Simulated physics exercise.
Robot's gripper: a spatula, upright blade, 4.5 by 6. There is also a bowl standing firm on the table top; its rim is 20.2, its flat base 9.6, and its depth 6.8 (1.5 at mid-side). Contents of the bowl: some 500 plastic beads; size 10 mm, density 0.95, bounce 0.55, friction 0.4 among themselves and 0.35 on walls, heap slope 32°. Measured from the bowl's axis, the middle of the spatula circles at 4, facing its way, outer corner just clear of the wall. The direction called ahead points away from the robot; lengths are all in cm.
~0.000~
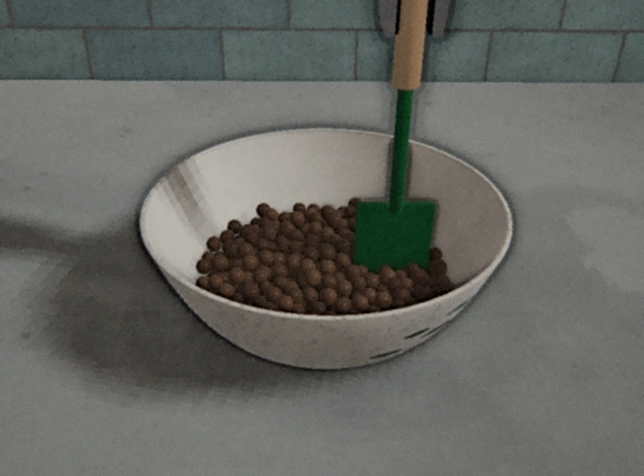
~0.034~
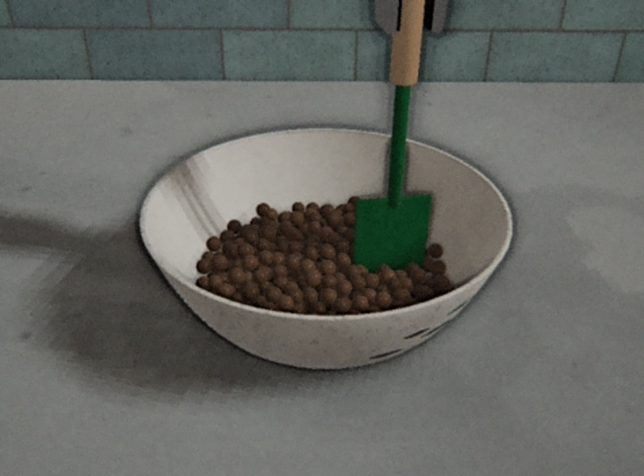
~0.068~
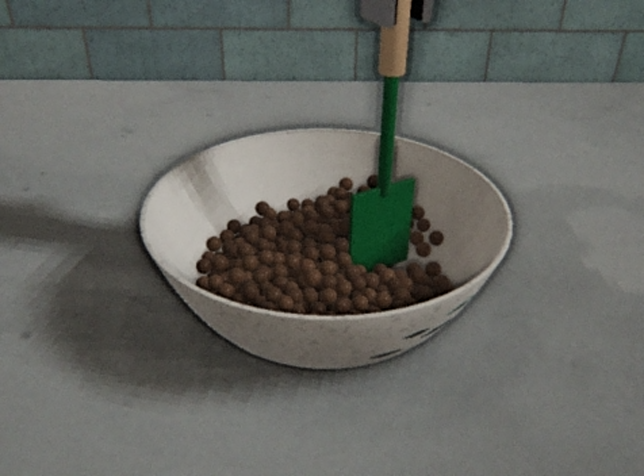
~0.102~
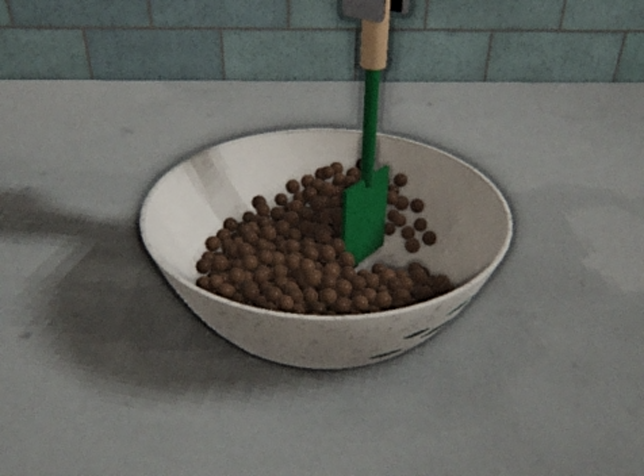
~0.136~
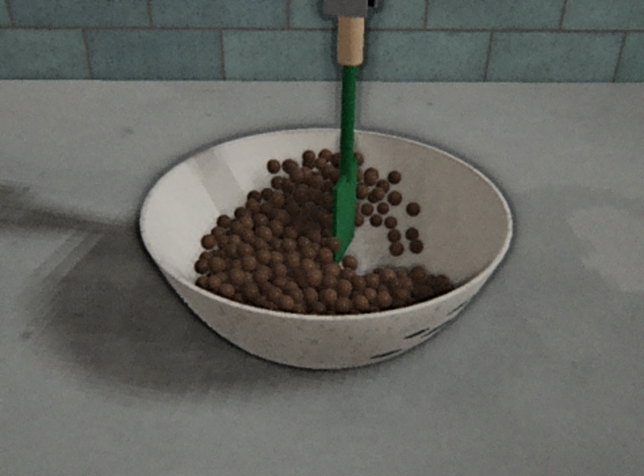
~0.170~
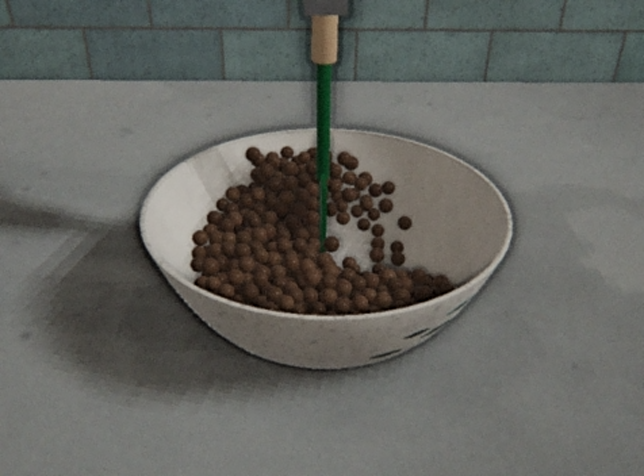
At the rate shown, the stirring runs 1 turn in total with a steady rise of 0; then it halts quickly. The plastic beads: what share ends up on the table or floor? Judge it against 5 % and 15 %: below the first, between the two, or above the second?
Below 5 %.
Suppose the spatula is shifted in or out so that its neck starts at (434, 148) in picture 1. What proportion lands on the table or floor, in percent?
It comes to around 5 percent.
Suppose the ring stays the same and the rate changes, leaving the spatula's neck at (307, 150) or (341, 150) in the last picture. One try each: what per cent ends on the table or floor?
Around 0 and 0 per cent respectively.
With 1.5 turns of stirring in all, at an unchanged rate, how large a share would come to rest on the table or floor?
0 %.
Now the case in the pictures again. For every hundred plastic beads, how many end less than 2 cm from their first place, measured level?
I'd guess close to 5 percent of the load.
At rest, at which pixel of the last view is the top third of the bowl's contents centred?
Estimated centre: (391, 223).
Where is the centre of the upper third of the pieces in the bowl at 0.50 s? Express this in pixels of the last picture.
I'd put it close to (408, 291).
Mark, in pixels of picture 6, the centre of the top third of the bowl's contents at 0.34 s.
That third sits centred at about (224, 271).
After 0.34 s, 194° round, highest piece 8 above the table; 504 in the bowl.
After 0.50 s, 297° round, highest piece 8 above the table; 502 in the bowl, 1 on the table or floor, 1 in flight or on the tool.
After 0.79 s, 0° round, highest piece 6 above the table; 501 in the bowl, 3 on the table or floor.
After 1.49 s, 0° round, highest piece 5 above the table; 501 in the bowl, 3 on the table or floor.
In the end, 501 in the bowl, 3 on the table or floor. That is 1 % on the table or floor.
